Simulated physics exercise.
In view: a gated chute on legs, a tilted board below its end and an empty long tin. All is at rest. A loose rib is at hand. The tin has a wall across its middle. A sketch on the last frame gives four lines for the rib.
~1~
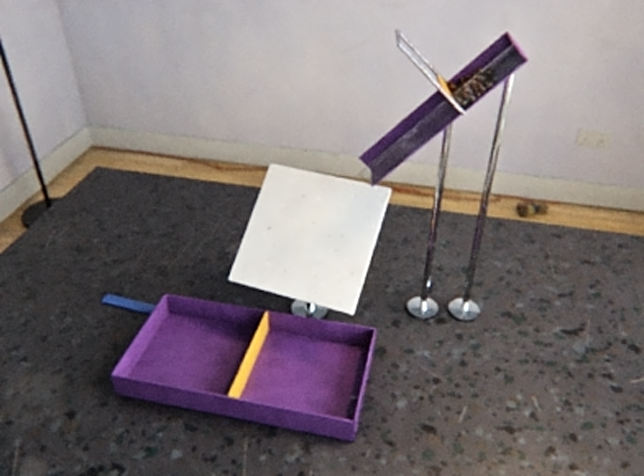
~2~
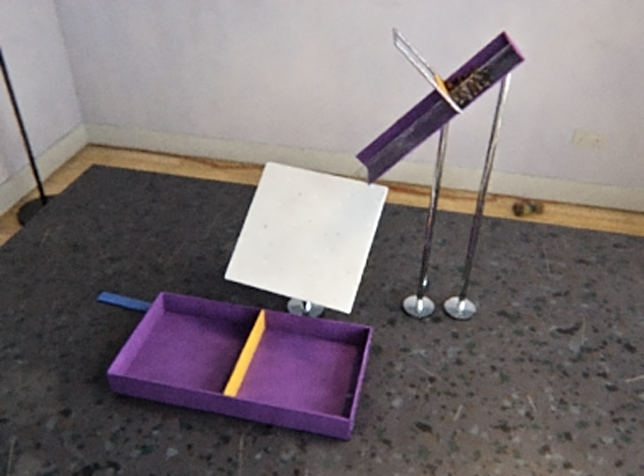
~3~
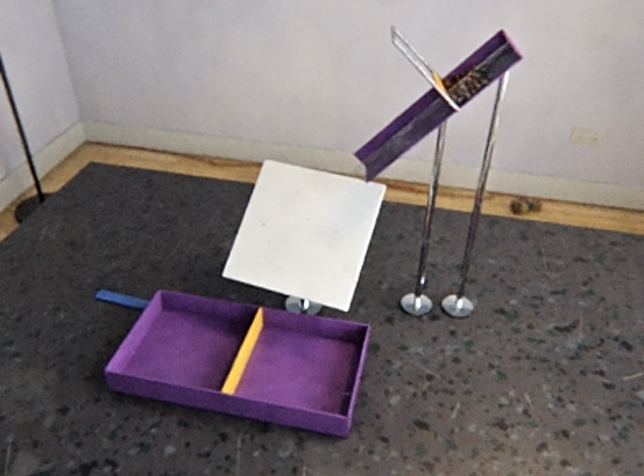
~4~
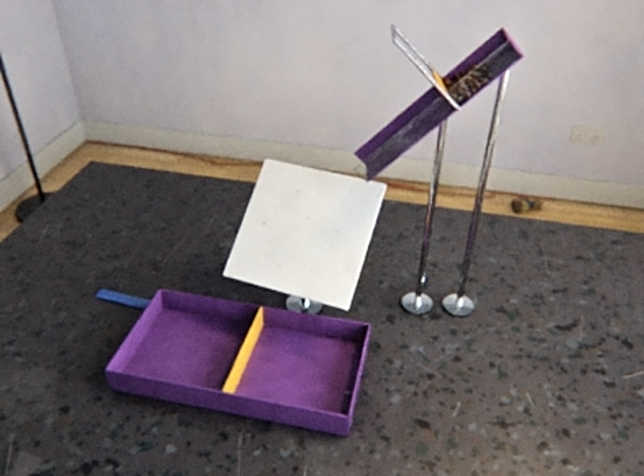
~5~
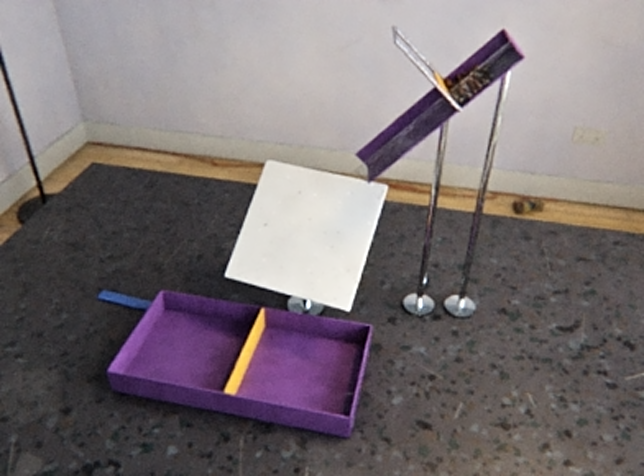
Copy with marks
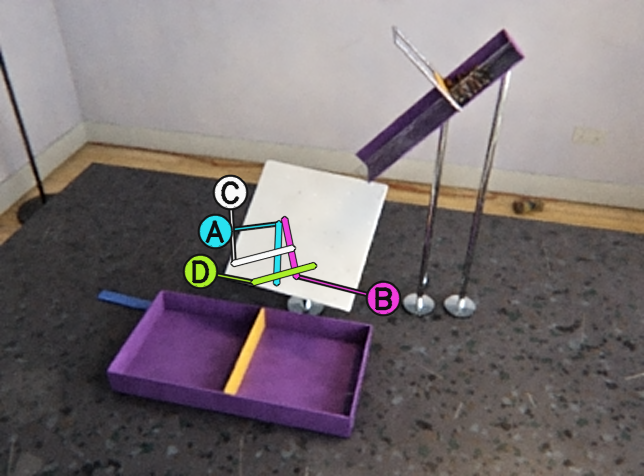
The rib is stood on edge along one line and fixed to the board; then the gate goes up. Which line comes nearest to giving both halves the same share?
C is best.
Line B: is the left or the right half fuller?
The right half.
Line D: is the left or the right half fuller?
Left.
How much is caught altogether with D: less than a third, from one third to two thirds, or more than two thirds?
It is more than two thirds.
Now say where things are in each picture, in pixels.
Load behind the gate at (469, 86), allspice berries; lip of the chute at (372, 178), sloping fairly steeply, in the first frame.
Middle of the board at (306, 233), tilted fairly steeply; middle of its low edge at (284, 295); of its high edge at (326, 174), in the second frame.
Front corners of the tin at (105, 370) and (348, 418); front end of its middle wall at (222, 393); gate still shut at (437, 82), in the third frame.
Middle of the load at (464, 82); lip at (367, 174), in the fourth frame.
Middle of the load at (465, 83); lip at (368, 175), in the fifth frame.
On the marked copy, line A from (278, 223) to (276, 282); line B from (284, 219) to (296, 276); line C from (292, 248) to (234, 263); line D from (313, 265) to (254, 282).
Choosing A, of what is caught, a small part in the left half, nearly all in the right.
Choosing B, of what is caught, a stray few in the left half, nearly all in the right.
Choosing C, of what is caught, about two thirds in the left half, about a third in the right.
Choosing D, of what is caught, nearly all in the left half, a stray few in the right.
